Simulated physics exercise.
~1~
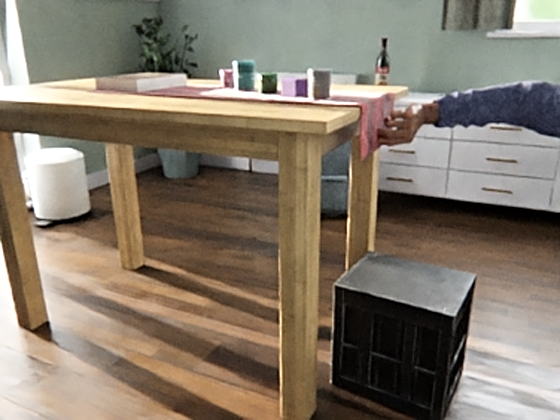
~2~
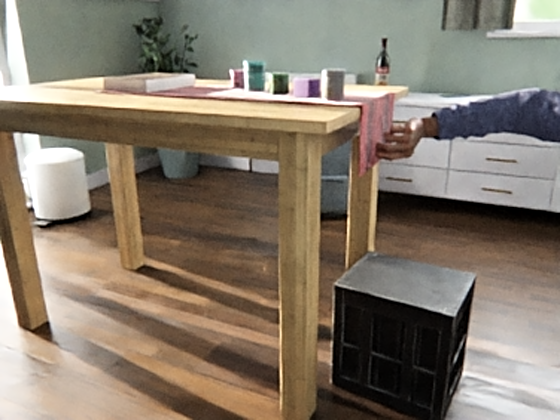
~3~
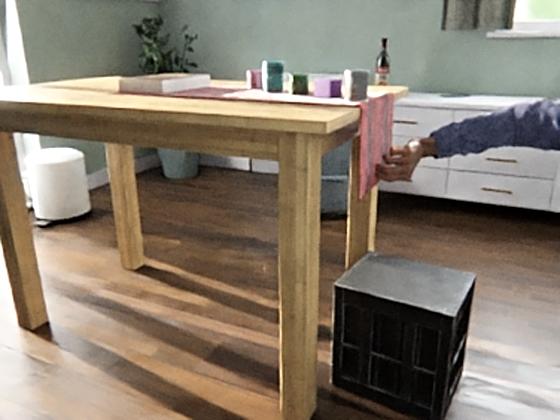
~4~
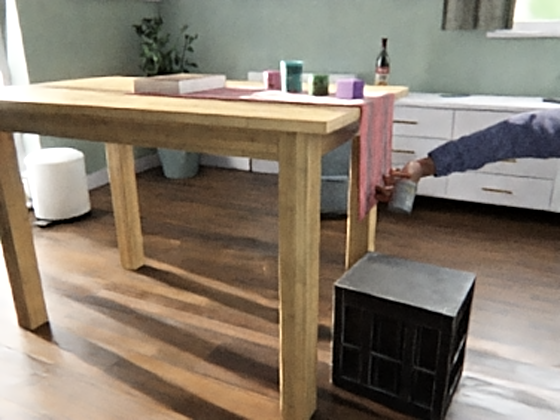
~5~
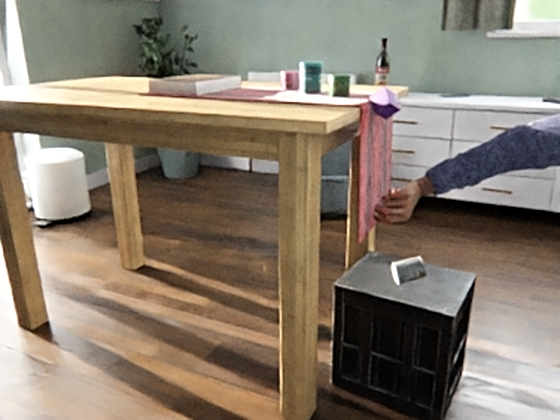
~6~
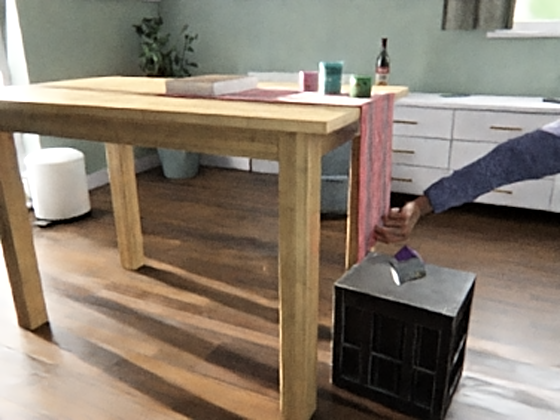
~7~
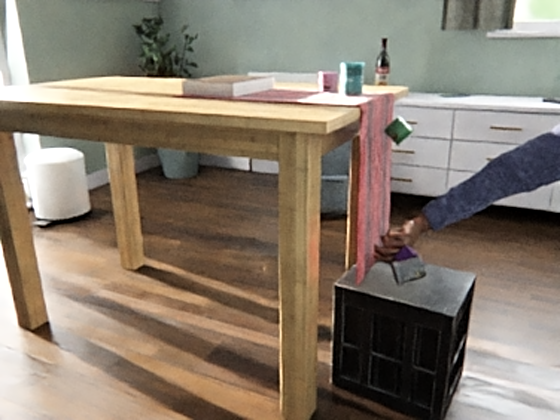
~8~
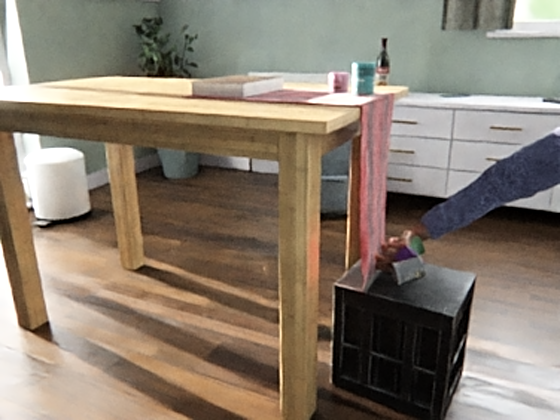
In a green-walled room, a hand slowly pulls a red table runner down, tipping three small objects onto a black crate below.
